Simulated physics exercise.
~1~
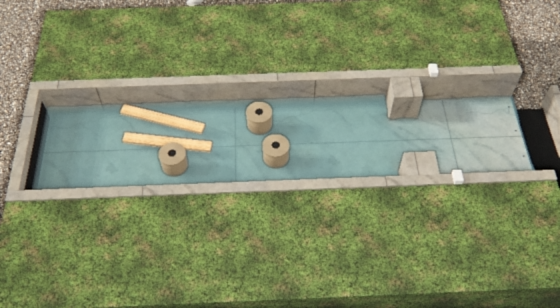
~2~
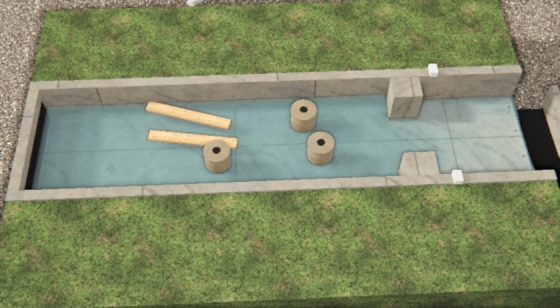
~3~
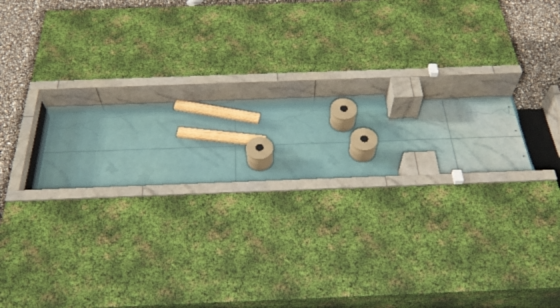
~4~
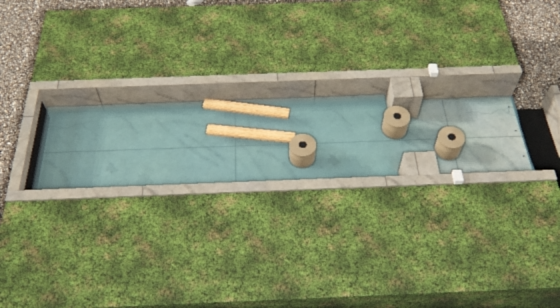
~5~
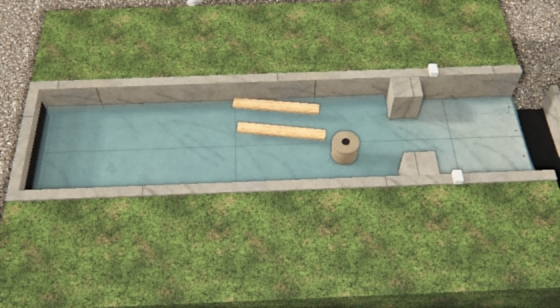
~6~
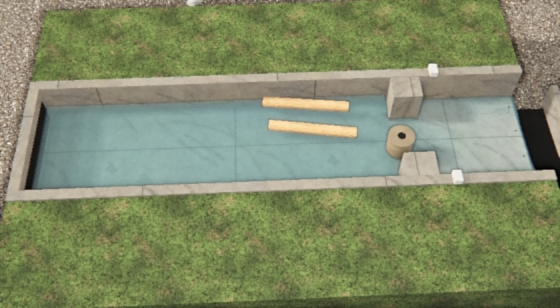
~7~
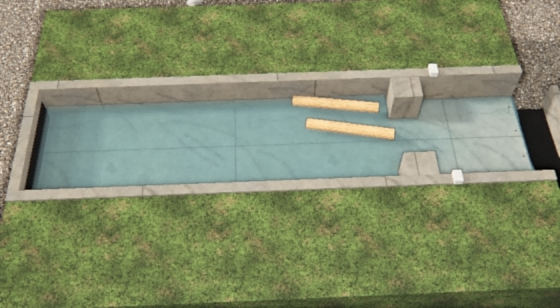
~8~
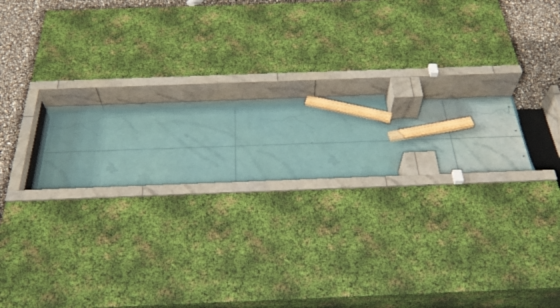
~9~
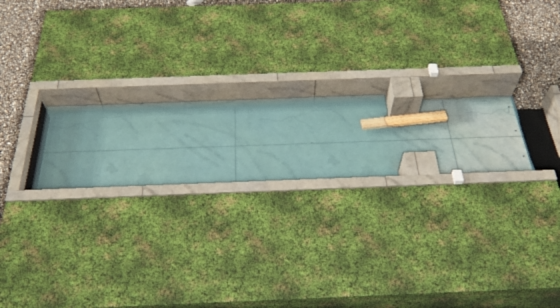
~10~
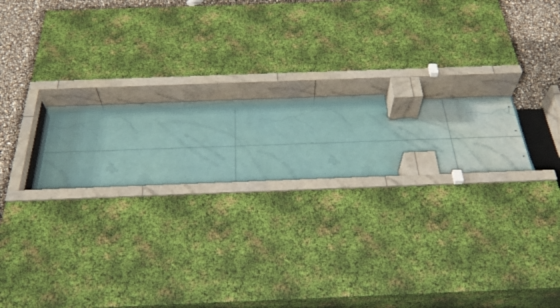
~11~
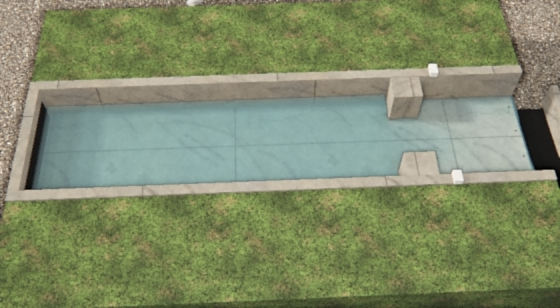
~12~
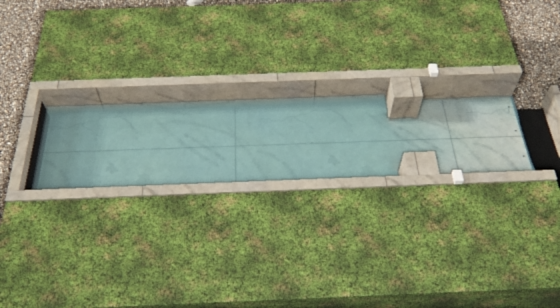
Three round tan tubs with dark centres and two pale wooden planks drift along a shallow channel of blue water, seen from above. Stone walls and mottled green grass border it, and two grey blocks narrow the right side near a pair of small white posts. Everything floats steadily rightward. Two tubs pass through the gap first and leave on the right, and the last tub follows. The lower plank then swings at an angle between the blocks and goes out, while the upper one tilts beside the far block before slipping through. The channel ends empty of floating objects.
